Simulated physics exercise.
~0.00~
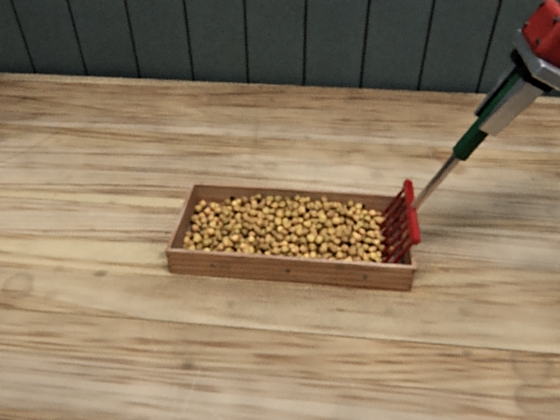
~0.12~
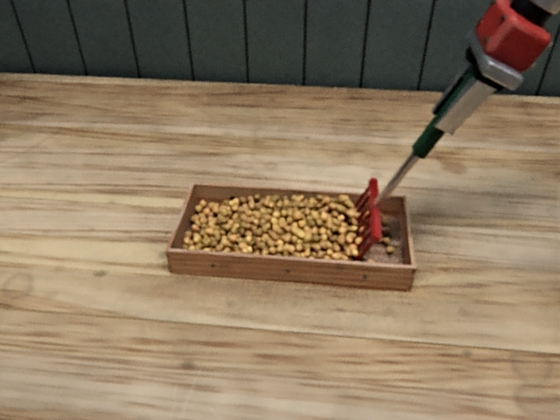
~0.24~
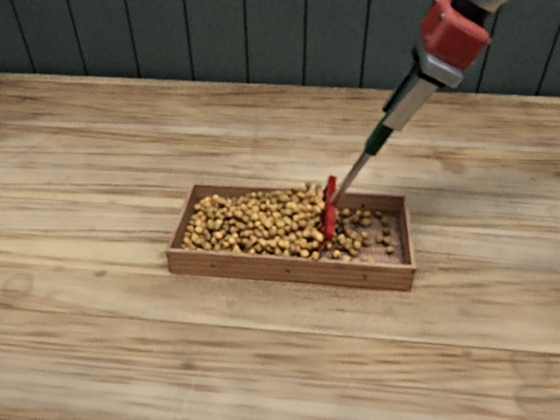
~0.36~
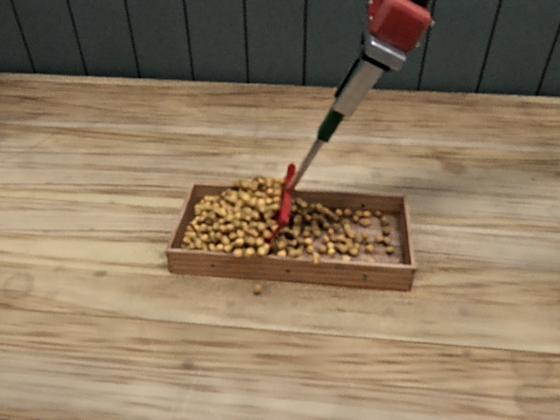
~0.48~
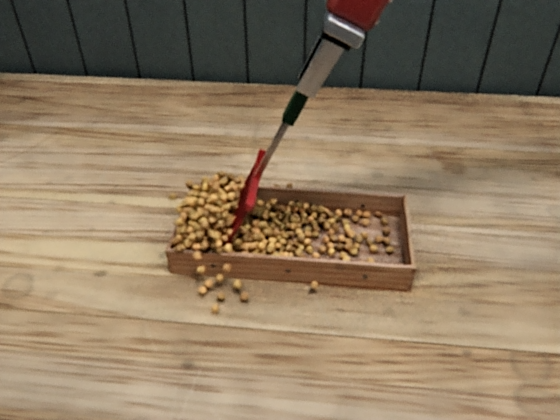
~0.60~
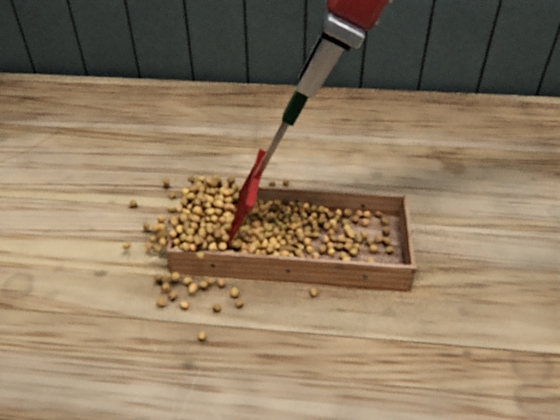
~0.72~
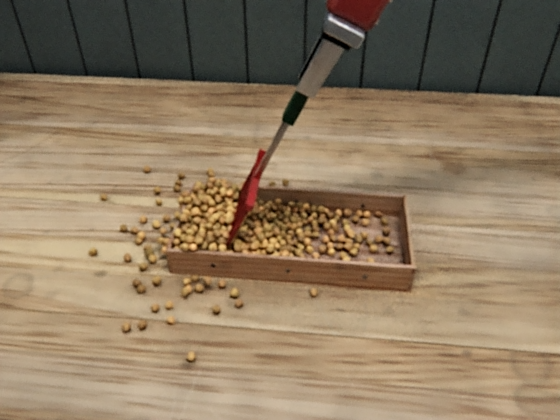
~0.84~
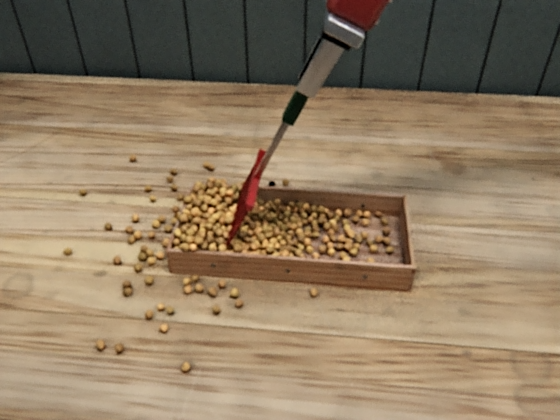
On a wooden table top, a robot arm pushed a red fork leftward through a shallow wooden tray of chickpeas, heaping them at the left end until some spilled over and rolled across the table, while the fork stopped and most stayed in the tray.
